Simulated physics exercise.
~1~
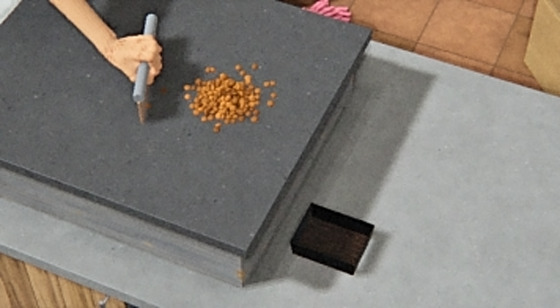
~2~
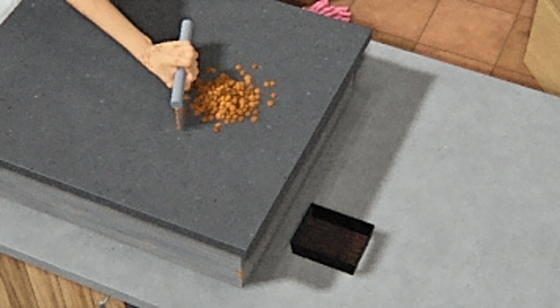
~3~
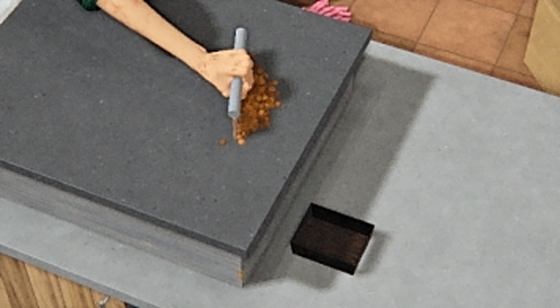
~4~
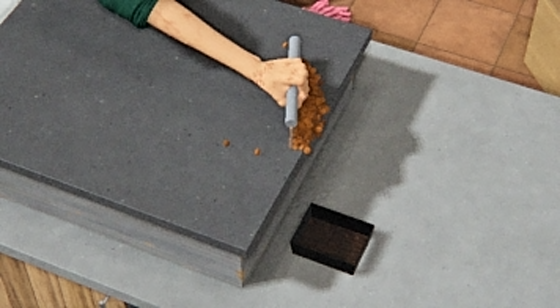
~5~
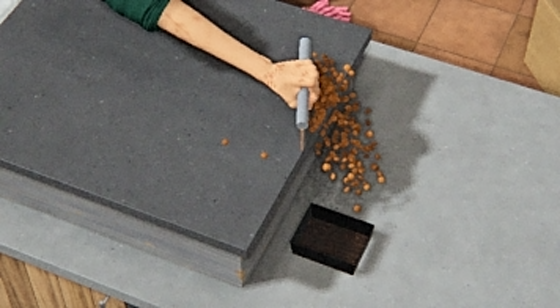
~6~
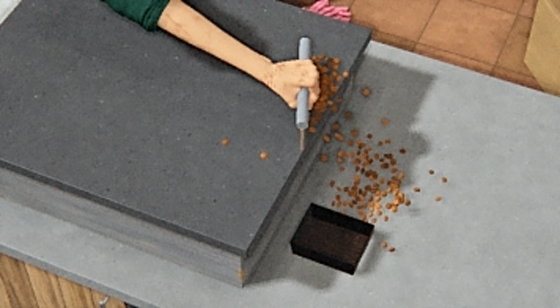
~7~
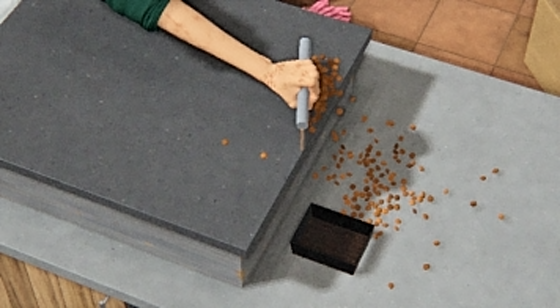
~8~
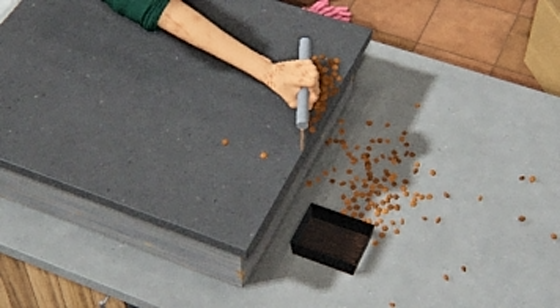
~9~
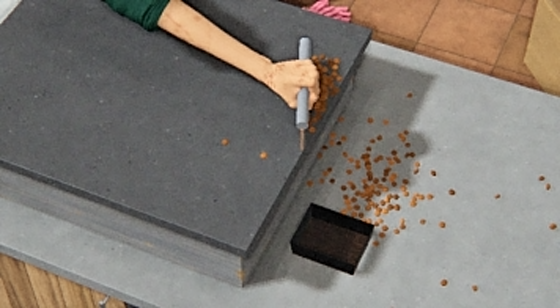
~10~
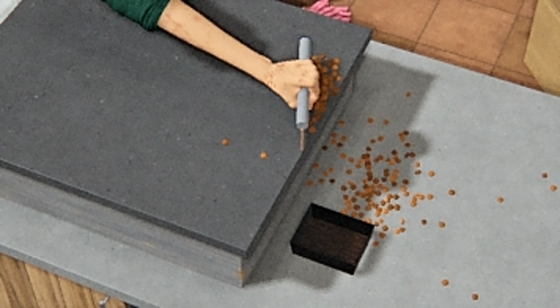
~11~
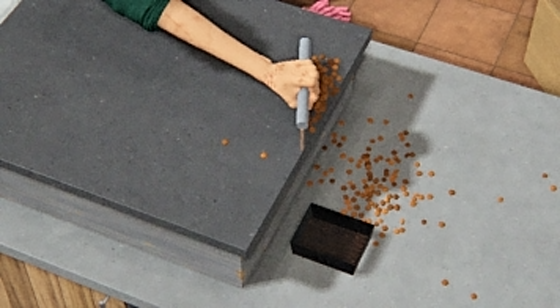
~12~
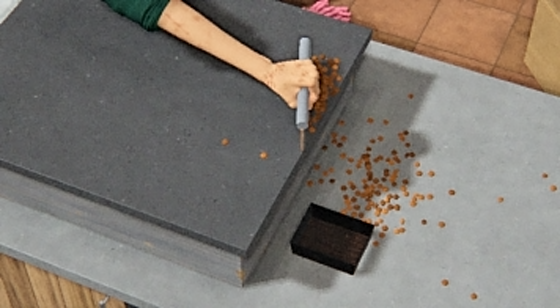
Small brown bits of kibble spilled off the edge of a dark raised slab as a hand pushed them right with a scraper, scattering across the grey counter below and missing the little black tin, while some stayed on top by the stopped blade.
